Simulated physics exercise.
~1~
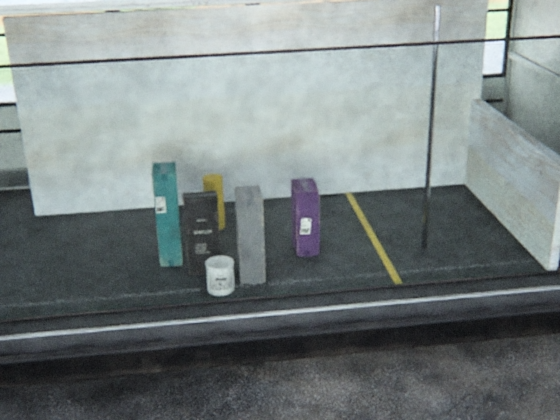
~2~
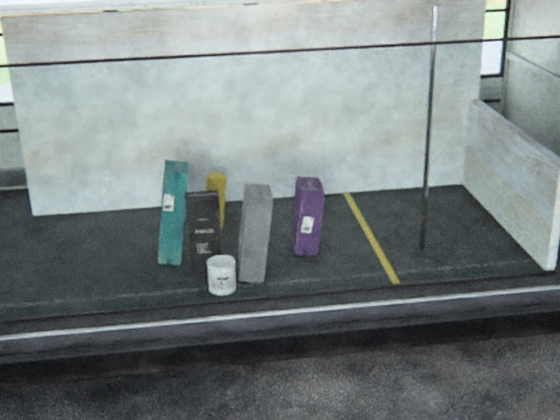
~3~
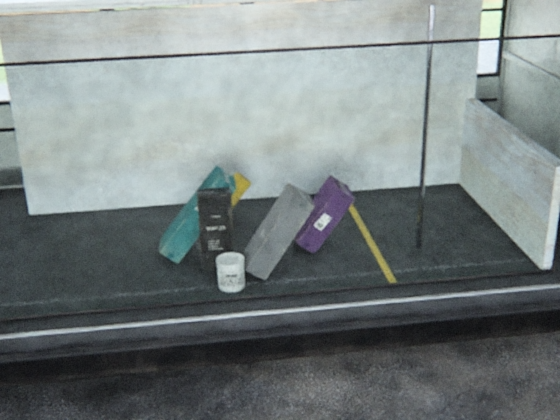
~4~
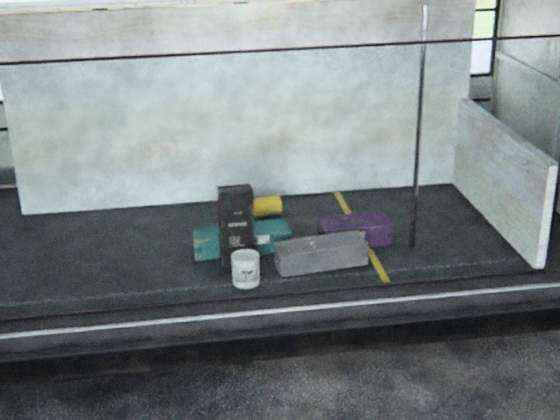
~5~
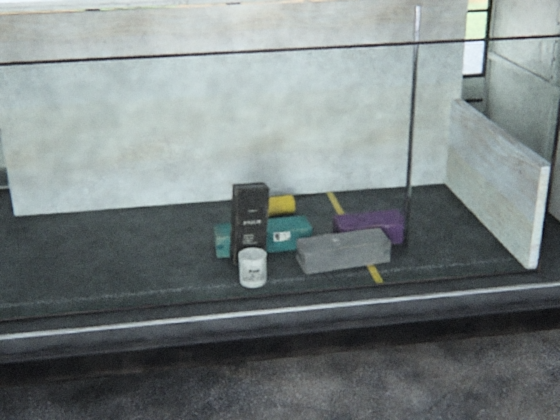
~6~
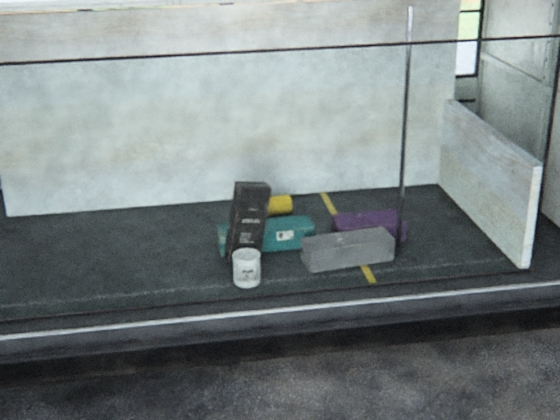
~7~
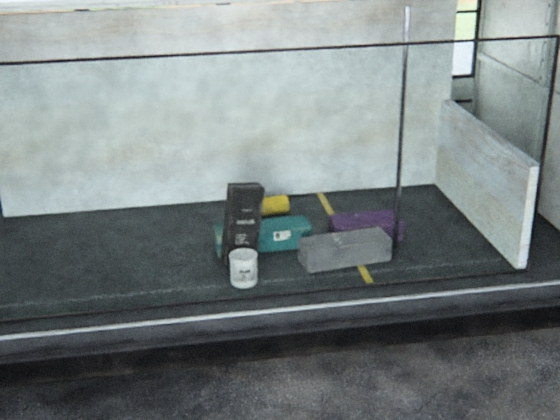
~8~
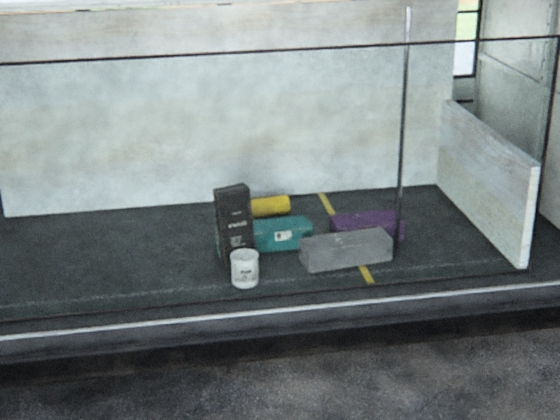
A dark-floored loading bay with pale walls, a thin pole and a yellow floor line is seen from the front and slightly above. Teal, black, grey and purple tall boxes stand left of the line, with a yellow roll behind and a white bucket in front. The teal, grey and purple boxes lean right and topple onto their sides, while the black box and bucket shift slightly right. The black box then wobbles, tips briefly and settles upright. The purple box ends across the line, while the grey box, teal box, roll and bucket stop short.
